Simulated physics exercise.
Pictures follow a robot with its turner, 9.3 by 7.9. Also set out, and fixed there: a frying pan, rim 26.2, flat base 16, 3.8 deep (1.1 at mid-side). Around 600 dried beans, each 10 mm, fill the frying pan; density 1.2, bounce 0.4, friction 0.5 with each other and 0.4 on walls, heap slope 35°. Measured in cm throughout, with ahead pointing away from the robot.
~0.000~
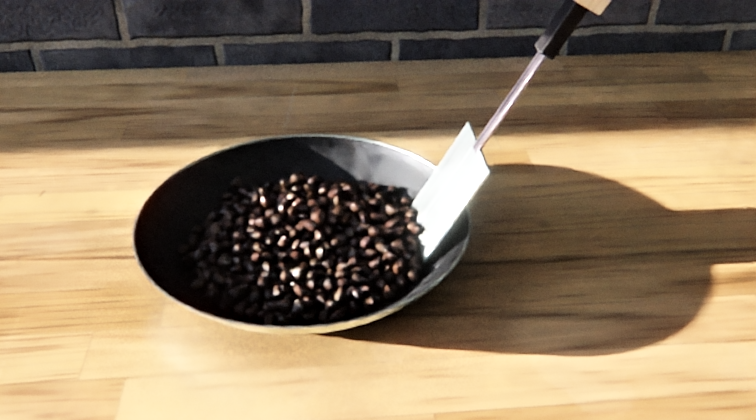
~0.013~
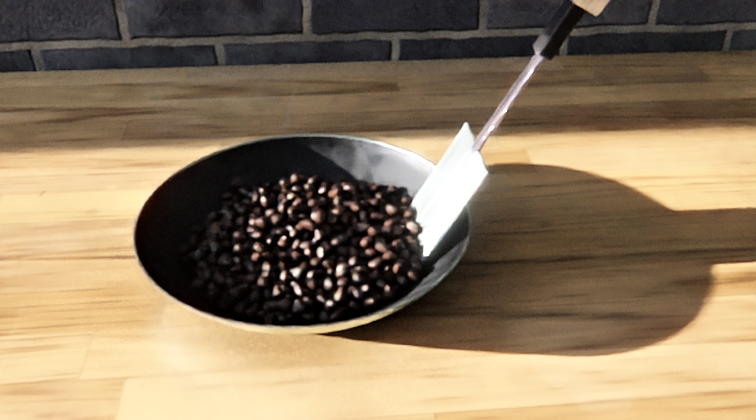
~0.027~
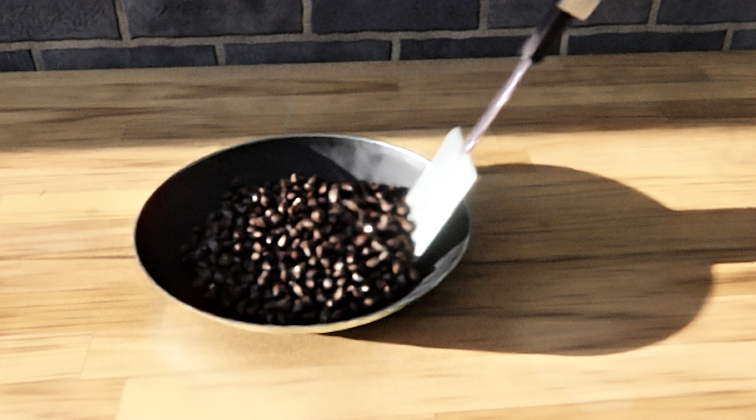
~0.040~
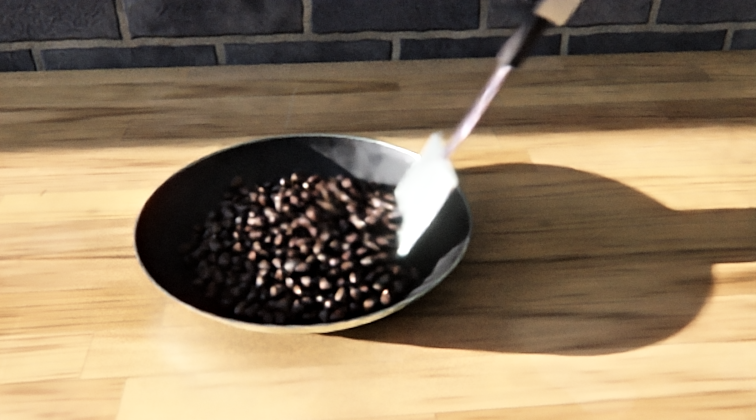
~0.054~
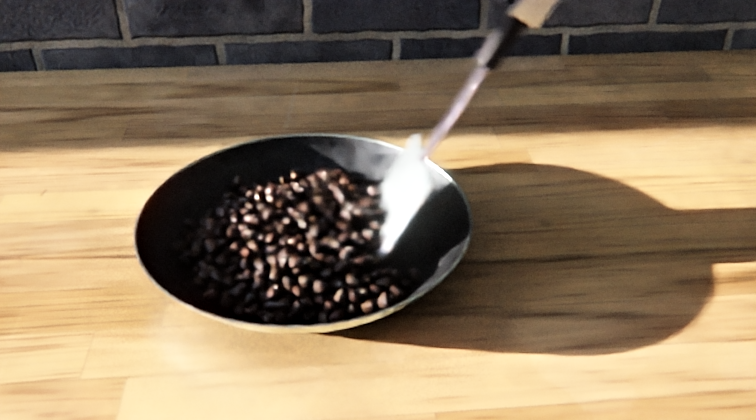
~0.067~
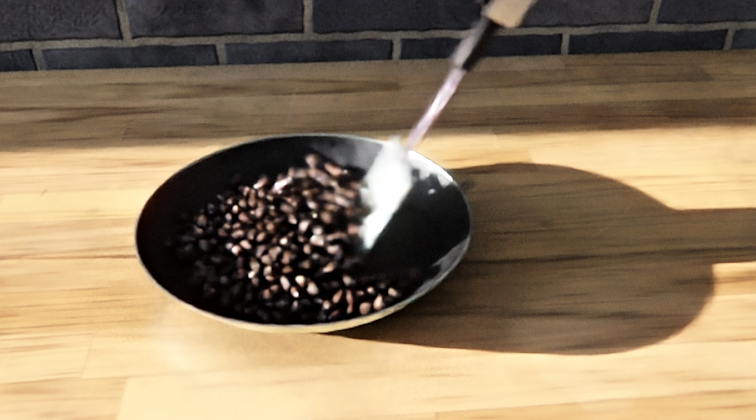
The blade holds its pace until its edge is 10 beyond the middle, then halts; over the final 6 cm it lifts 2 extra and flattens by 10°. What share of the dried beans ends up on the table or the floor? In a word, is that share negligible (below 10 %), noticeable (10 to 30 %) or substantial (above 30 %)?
In a word, substantial.
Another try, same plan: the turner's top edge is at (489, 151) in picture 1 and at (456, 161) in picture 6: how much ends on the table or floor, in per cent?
Close to 20 in a hundred.
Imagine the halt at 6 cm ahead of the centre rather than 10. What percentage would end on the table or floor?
Changed stop: Approx. 15 %.
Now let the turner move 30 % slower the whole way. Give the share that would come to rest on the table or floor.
Roughly 35 per cent, I'd say.
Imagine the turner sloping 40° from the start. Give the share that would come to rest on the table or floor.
Then roughly 35 percent.
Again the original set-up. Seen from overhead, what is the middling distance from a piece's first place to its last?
Somewhere around 6 centimetres, I'd say.
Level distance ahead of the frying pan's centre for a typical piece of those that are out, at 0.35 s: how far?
Some 26 centimetres ahead.
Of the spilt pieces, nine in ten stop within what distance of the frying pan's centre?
About 50 cm.
By 0.10 s, sloping 61°, highest piece 10 above the table; 604 in the frying pan, 1 on the blade or in flight.
By 0.13 s, sloping 59°, highest piece 13 above the table; 602 in the frying pan, 3 on the blade or in flight.
By 0.35 s, sloping 51°, highest piece 16 above the table; 364 in the frying pan, 102 on the table or floor, 139 on the blade or in flight.
By 1.40 s, sloping 51°, highest piece 3 above the table; 363 in the frying pan, 242 on the table or floor.
Final count, 363 in the frying pan, 242 on the table or floor. That is 40 % on the table or floor.
